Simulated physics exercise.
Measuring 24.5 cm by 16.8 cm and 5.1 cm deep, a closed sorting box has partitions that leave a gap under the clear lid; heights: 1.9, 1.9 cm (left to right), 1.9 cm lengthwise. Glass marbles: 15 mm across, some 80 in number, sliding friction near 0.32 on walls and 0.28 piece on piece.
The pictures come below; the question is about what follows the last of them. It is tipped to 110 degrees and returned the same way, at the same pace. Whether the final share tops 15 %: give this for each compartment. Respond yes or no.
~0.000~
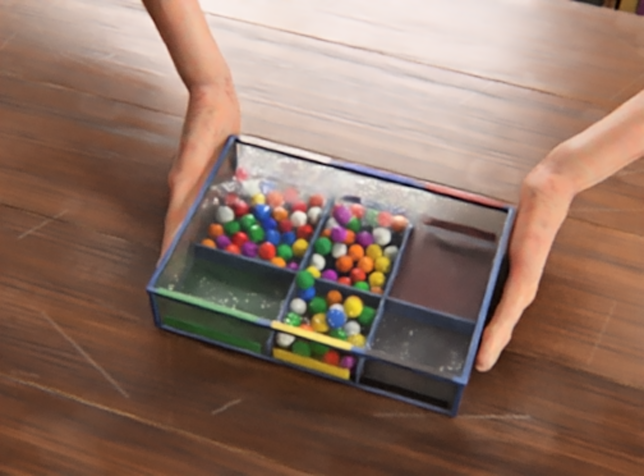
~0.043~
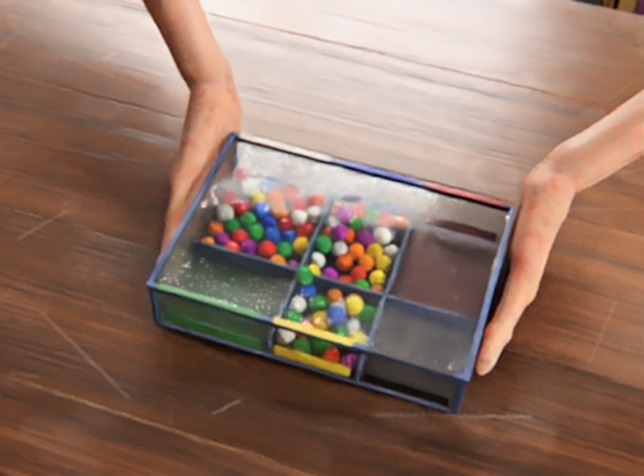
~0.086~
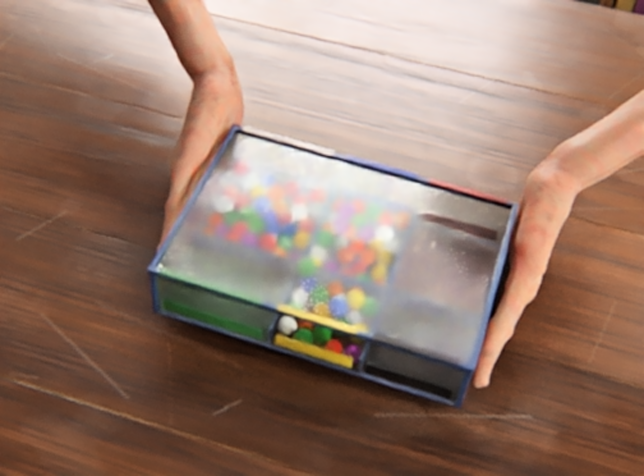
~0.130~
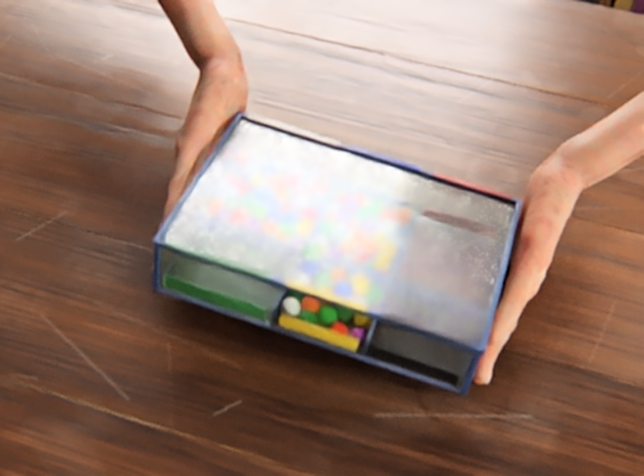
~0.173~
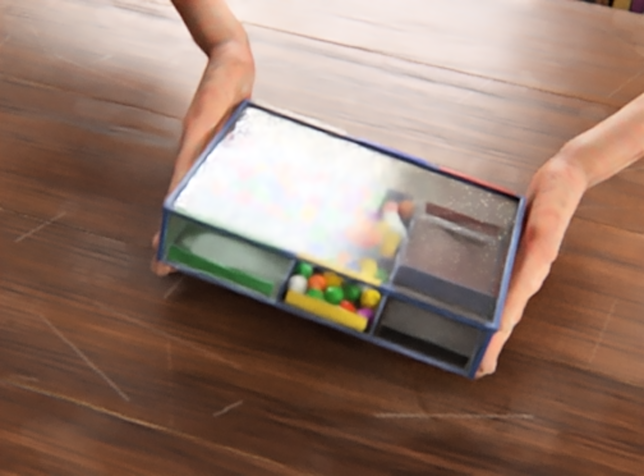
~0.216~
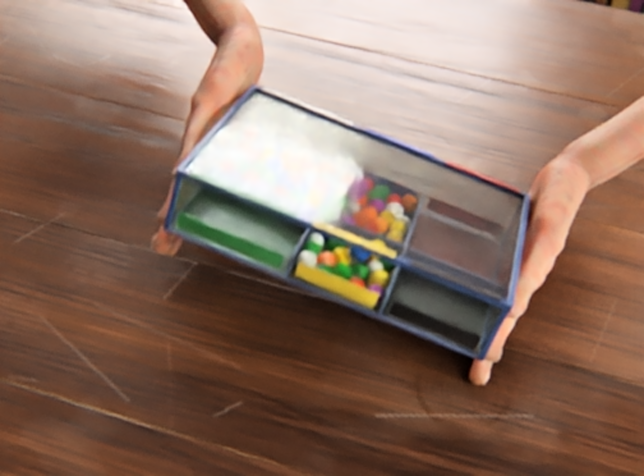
Red: Yes; blue: Yes; green: No; yellow: No; white: Yes; black: No.
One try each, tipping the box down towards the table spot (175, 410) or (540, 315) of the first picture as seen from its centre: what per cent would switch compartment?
I'd put it at about 75 per cent for the first tilt and about 95 per cent for the second.
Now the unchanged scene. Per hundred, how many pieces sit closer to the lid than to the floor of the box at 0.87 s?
I'd say around 80 percent of the pieces.
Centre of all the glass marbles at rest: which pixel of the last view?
Near (378, 250).
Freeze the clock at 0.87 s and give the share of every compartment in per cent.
Red 15 %, blue 35 %, green 0 %, yellow 10 %, white 35 %, black 0 %.
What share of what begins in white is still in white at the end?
I'd put it at roughly 60 per cent.
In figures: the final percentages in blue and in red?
Blue at 35 and red at 40, in per cent.
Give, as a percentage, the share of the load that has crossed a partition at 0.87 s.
Near 30 in a hundred.
After 0.87 s, tilt 109 degrees; red 15 %, blue 35 %, yellow 10 %, white 35 %.
After 1.31 s, tilt 46 degrees; red 40 %, blue 35 %, white 25 %.
After 1.82 s, tilt 0 degrees; red 40 %, blue 35 %, white 25 %.
At rest (2.8 s), red 40 %, blue 35 %, green 0 %, yellow 0 %, white 25 %, black 0 %.
